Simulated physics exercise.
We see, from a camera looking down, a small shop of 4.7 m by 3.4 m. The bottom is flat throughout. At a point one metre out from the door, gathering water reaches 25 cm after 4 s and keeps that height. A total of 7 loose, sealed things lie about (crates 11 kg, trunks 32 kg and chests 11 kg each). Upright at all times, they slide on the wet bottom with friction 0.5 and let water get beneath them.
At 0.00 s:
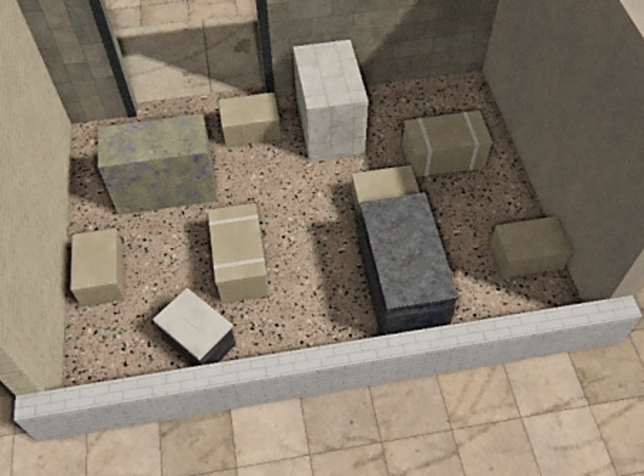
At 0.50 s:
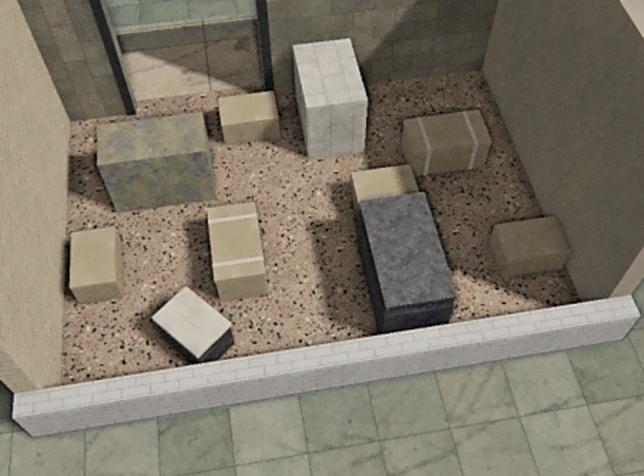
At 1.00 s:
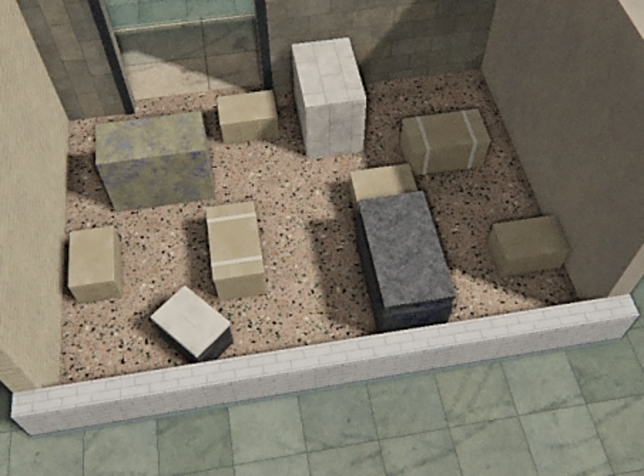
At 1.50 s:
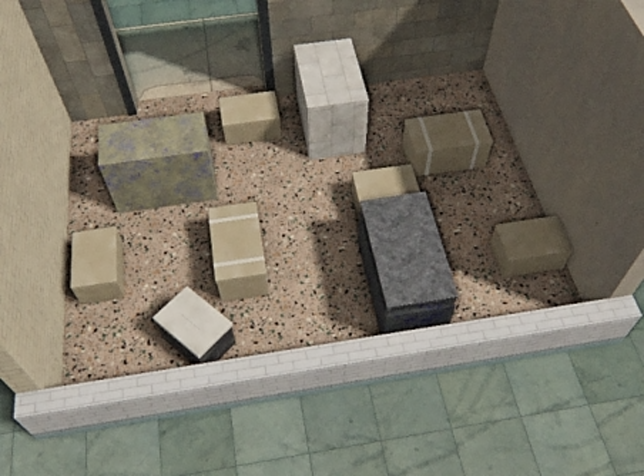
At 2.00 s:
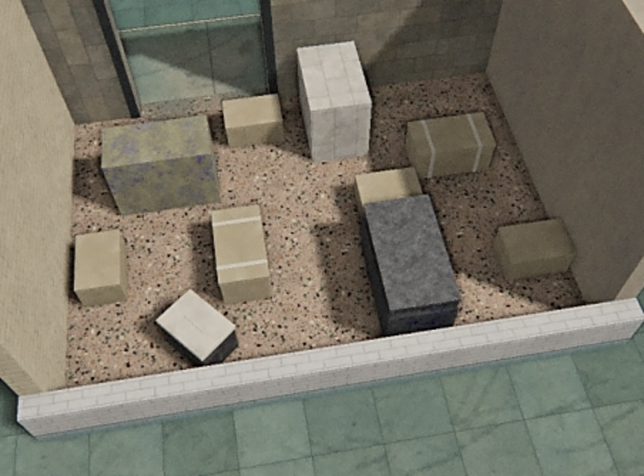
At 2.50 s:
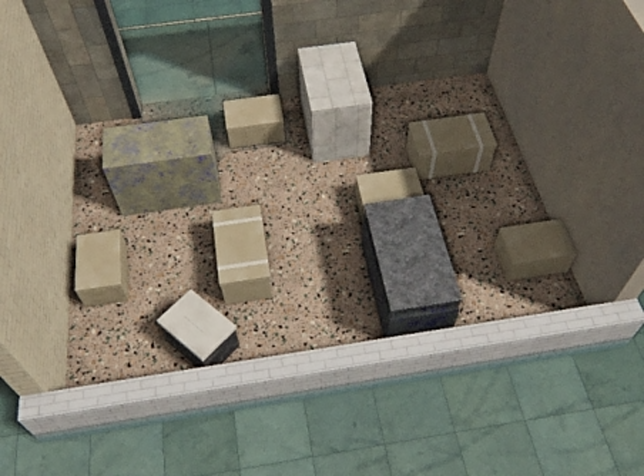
Small walled room with scattered boxes and blocks standing still, while the pale paving outside and beyond the doorway turns blue-green.
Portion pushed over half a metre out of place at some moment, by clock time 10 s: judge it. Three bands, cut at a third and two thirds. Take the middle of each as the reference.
Band: Two thirds and above.
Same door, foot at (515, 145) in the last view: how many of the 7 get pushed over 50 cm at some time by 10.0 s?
Count: 5.
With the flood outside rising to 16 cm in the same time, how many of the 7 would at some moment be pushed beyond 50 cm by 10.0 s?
Then 3 of them.
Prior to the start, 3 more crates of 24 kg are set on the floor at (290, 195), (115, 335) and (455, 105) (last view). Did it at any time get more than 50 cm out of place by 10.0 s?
First exceeds it, second exceeds it, third stays within it.
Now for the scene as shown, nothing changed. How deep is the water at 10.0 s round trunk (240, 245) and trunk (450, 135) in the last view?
Depths: Near 13 cm, then near 6 cm.
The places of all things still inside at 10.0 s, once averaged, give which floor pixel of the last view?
I'd put it around (330, 251).
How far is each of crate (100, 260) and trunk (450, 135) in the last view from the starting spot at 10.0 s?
Respectively 60 and 0 centimetres.
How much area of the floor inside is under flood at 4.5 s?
Roughly 5.5 m2.
After 3.5 s 0 of 7 are over 50 cm from their spots; 0 afloat.
After 4.5 s 1 of 7 are over 50 cm from their spots; 0 afloat.
After 7.0 s 3 of 7 are over 50 cm from their spots; 4 afloat.
After 10.0 s 6 of 7 are over 50 cm from their spots, and 6 have been at some point; 6 afloat.
